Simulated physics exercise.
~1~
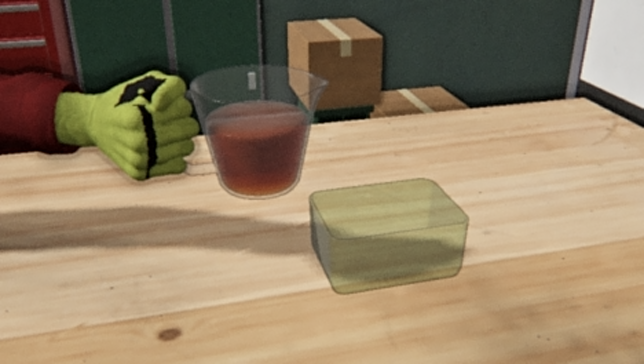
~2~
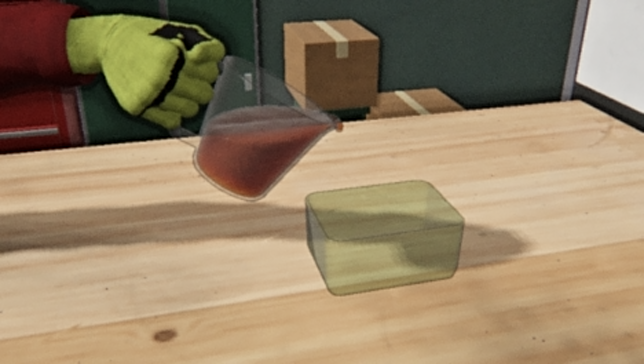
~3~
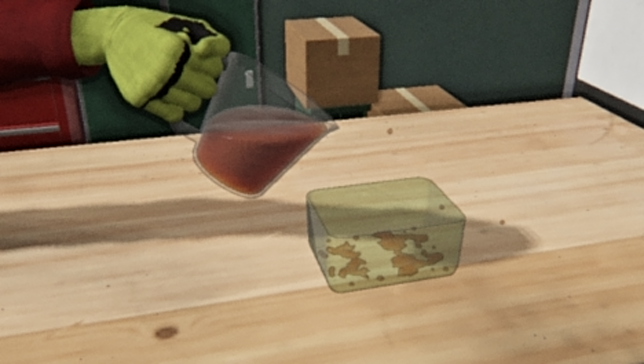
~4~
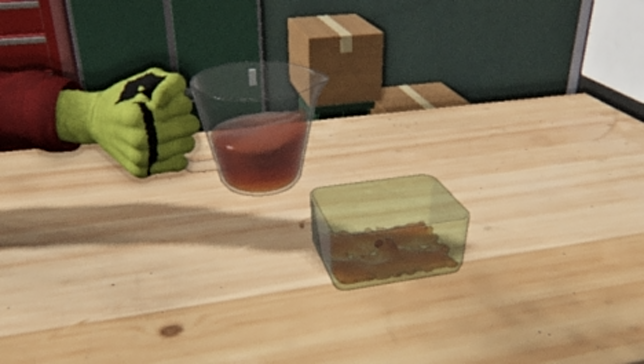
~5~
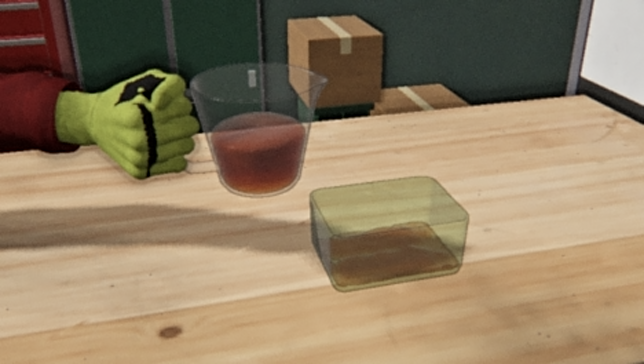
A green-gloved hand tilts a measuring jug, pouring some tea into an oblong tub, then levels it.
